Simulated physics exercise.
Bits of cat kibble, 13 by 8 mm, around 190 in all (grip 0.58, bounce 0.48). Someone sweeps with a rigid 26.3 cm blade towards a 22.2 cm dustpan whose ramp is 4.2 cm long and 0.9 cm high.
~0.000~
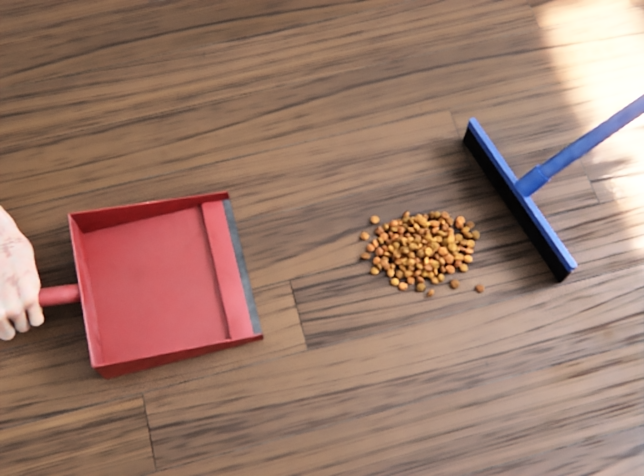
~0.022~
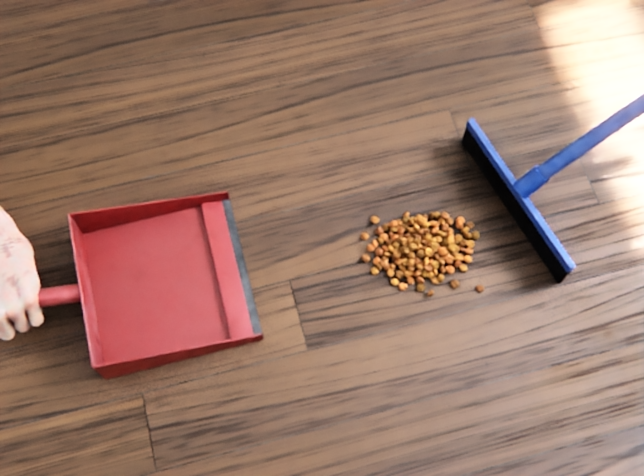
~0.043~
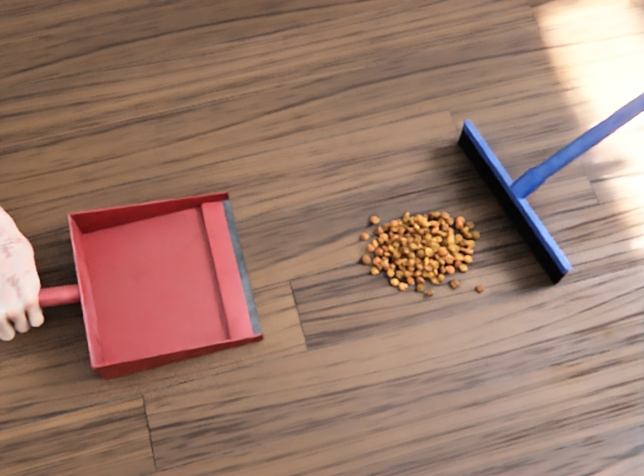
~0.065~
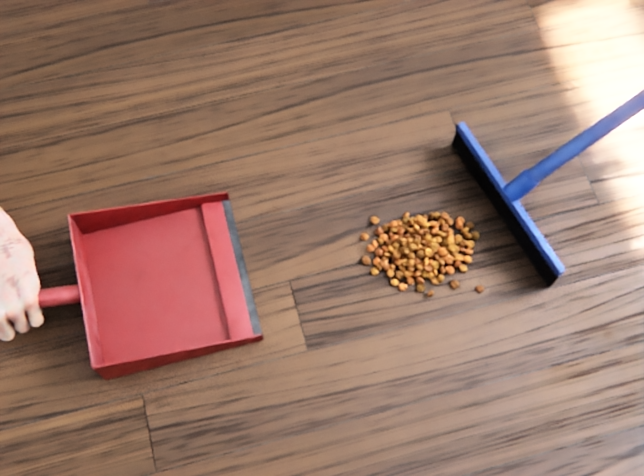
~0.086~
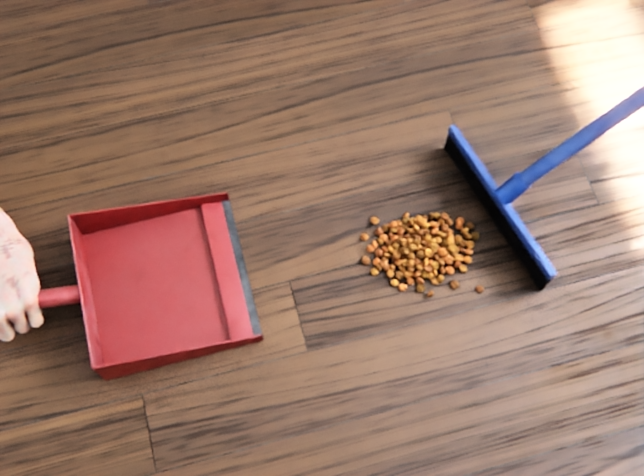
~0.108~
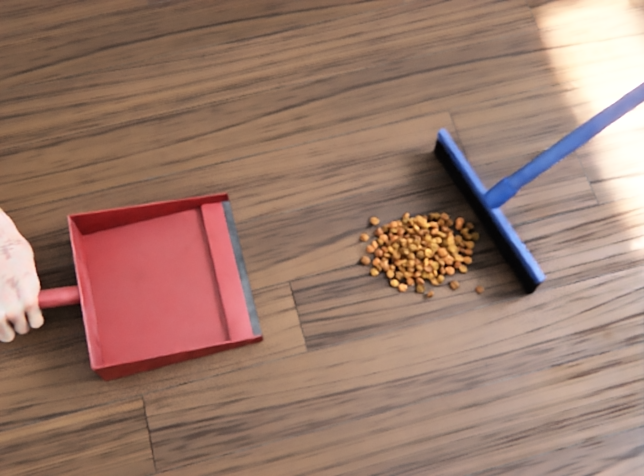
The clip shows a hand holding a red dustpan still on a wooden floor at left, while a blue, long-handled blade slides a short way left to the near edge of a small pile of brown kibble, which barely moves.
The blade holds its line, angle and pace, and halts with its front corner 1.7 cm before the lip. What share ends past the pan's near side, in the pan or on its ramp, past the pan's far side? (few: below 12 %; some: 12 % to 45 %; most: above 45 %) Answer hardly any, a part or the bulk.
Near side: A part, pan: A part, far side: Hardly any.
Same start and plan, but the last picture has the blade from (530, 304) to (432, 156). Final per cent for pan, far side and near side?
Pan 25, far 0, near 60.
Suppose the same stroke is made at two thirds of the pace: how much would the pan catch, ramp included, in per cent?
Then about 15 per cent.
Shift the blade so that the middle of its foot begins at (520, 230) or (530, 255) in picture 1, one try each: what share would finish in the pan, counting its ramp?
Some 25 and 30 per cent.
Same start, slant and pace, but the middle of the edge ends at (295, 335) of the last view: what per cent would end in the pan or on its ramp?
Some 20 per cent.
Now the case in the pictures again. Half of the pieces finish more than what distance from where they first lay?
Roughly 26 cm.
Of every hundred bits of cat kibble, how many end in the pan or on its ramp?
Some 25 per cent.
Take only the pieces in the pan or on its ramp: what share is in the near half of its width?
About 70 per cent.
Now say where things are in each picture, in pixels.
In the first frame, blade from (571, 268) to (472, 124), moved 0.0 cm, 0 of the pieces shifted so far; middle of the pieces at (422, 244); pan at (157, 288).
In the second frame, blade from (569, 268) to (470, 125), moved 0.2 cm, 0 of the pieces shifted so far; middle of the pieces at (422, 244).
In the third frame, blade from (566, 270) to (467, 126), moved 0.8 cm, 1 of the pieces shifted so far; middle of the pieces at (422, 244).
In the fourth frame, blade from (559, 272) to (460, 128), moved 1.7 cm, 1 of the pieces shifted so far; middle of the pieces at (422, 244).
In the fifth frame, blade from (551, 275) to (452, 131), moved 3.0 cm, 1 of the pieces shifted so far; middle of the pieces at (422, 244).
In the sixth frame, blade from (539, 280) to (441, 135), moved 4.8 cm, 1 of the pieces shifted so far; middle of the pieces at (422, 245); pan at (156, 290). The blade's pace is about 0.82 m/s, heading 5 degrees towards the viewer's side.
After 0.30 s, middle of the blade 20 cm from the lip; 0 % over the lip, far side 0 %, near side 15 %.
Then, at 0.43 s, middle of the blade 9 cm from the lip; 0 % over the lip, far side 0 %, near side 25 %.
After 0.68 s, middle of the blade 5 cm from the lip; 25 % over the lip, far side 0 %, near side 30 %.
In the end, at 1.3 s, near side 30 %, pan 25 %, far side 0 %, in front of the lip or behind the blade 45 %.
